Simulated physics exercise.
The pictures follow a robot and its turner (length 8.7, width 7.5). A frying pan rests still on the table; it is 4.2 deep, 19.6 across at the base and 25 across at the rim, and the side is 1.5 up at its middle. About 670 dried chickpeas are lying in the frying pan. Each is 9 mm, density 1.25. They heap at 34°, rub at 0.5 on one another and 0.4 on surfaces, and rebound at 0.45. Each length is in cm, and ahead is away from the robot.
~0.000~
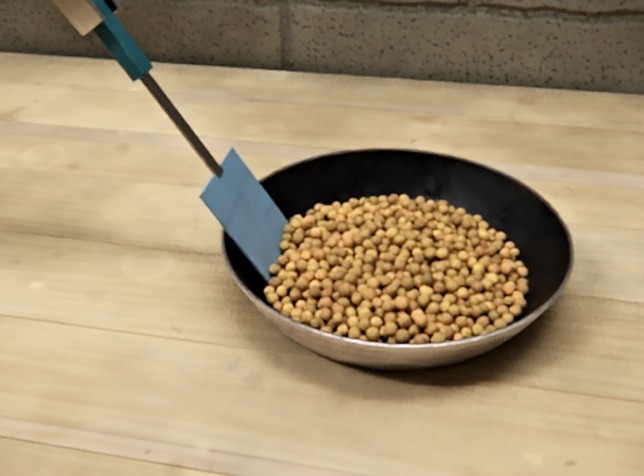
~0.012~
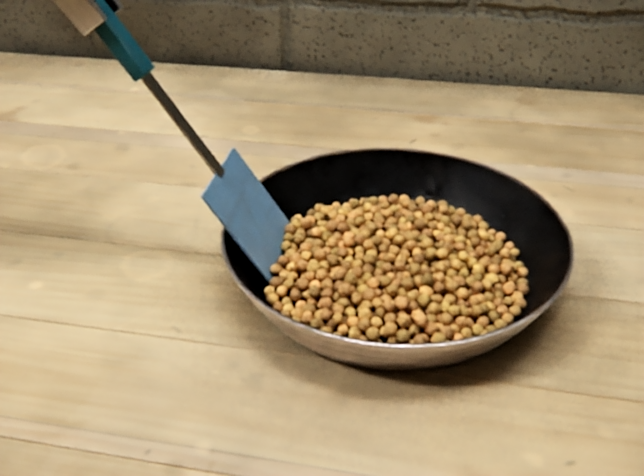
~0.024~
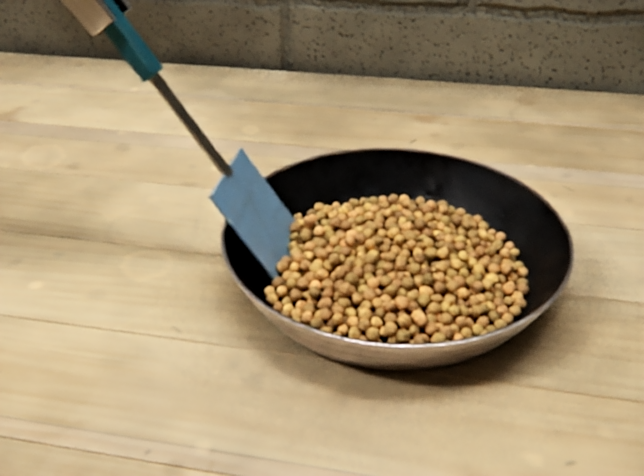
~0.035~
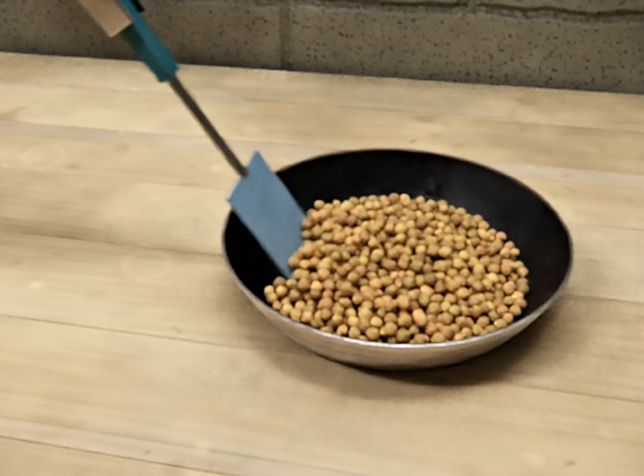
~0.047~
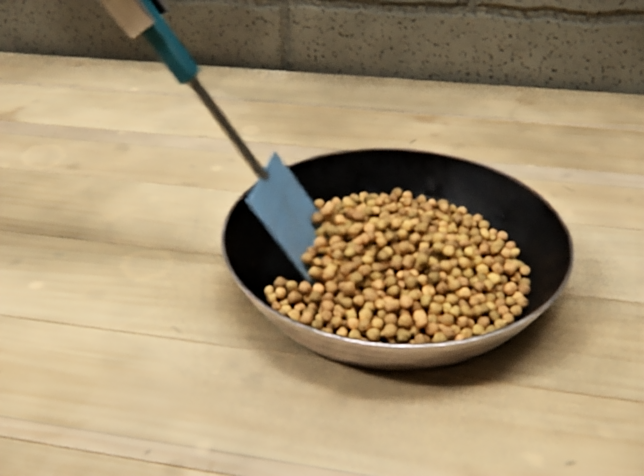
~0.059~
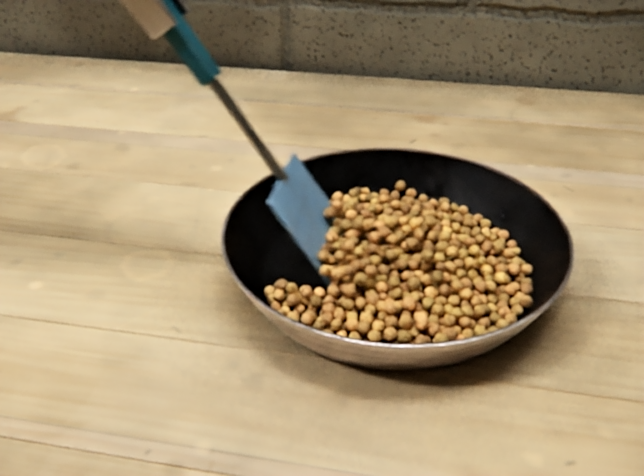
A blue turner with a teal handle slid rightward through a black frying pan on a wooden table, slowly at first, pushing the heap of dried chickpeas rightward and bunching it higher.
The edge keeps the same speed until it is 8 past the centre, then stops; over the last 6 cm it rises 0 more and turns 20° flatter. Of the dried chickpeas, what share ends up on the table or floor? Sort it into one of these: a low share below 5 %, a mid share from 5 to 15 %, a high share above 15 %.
A mid share, from 5 to 15 %.
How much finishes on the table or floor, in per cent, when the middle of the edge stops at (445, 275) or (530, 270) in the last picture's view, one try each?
Around 0 per cent for the first try and 30 per cent for the second.
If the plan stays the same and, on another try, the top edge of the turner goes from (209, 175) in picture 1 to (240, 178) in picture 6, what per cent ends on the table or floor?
Roughly 0 percent ends up there.
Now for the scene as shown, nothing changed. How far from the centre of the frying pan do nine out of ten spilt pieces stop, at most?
That works out to near 25 cm.
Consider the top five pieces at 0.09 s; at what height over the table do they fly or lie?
Somewhere near 6 cm, I'd say.
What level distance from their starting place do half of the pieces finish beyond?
The answer is about 3 cm.
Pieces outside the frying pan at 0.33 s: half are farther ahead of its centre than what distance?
Around 16 centimetres ahead.
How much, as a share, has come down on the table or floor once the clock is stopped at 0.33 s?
8 per cent.
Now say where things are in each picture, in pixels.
Turner top edge at (217, 170), sloping 57°; upper third of the load around (387, 256), from x 270 to 520, top at y 200; 673 in the frying pan, in the first frame.
Turner top edge at (218, 170), sloping 57°; upper third of the load around (385, 256), from x 270 to 520, top at y 200, in the second frame.
Turner top edge at (226, 171), sloping 57°; upper third of the load around (379, 255), from x 270 to 520, top at y 200, in the third frame.
Turner top edge at (242, 173), sloping 57°; upper third of the load around (376, 253), from x 270 to 520, top at y 200, in the fourth frame.
Turner top edge at (262, 174), sloping 57°; upper third of the load around (382, 249), from x 270 to 525, top at y 195, in the fifth frame.
Turner top edge at (282, 176), sloping 57°; upper third of the load around (388, 248), from x 270 to 525, top at y 185; 673 in the frying pan, in the sixth frame.
By 0.09 s, sloping 57°, highest piece 8 above the table; 673 in the frying pan.
By 0.12 s, sloping 51°, highest piece 10 above the table; 672 in the frying pan, 1 on the blade or in flight.
By 0.33 s, sloping 37°, highest piece 6 above the table; 616 in the frying pan, 52 on the table or floor, 5 on the blade or in flight.
By 1.38 s, sloping 37°, highest piece 5 above the table; 616 in the frying pan, 57 on the table or floor.
Final count, 616 in the frying pan, 57 on the table or floor. That is 8 % on the table or floor.
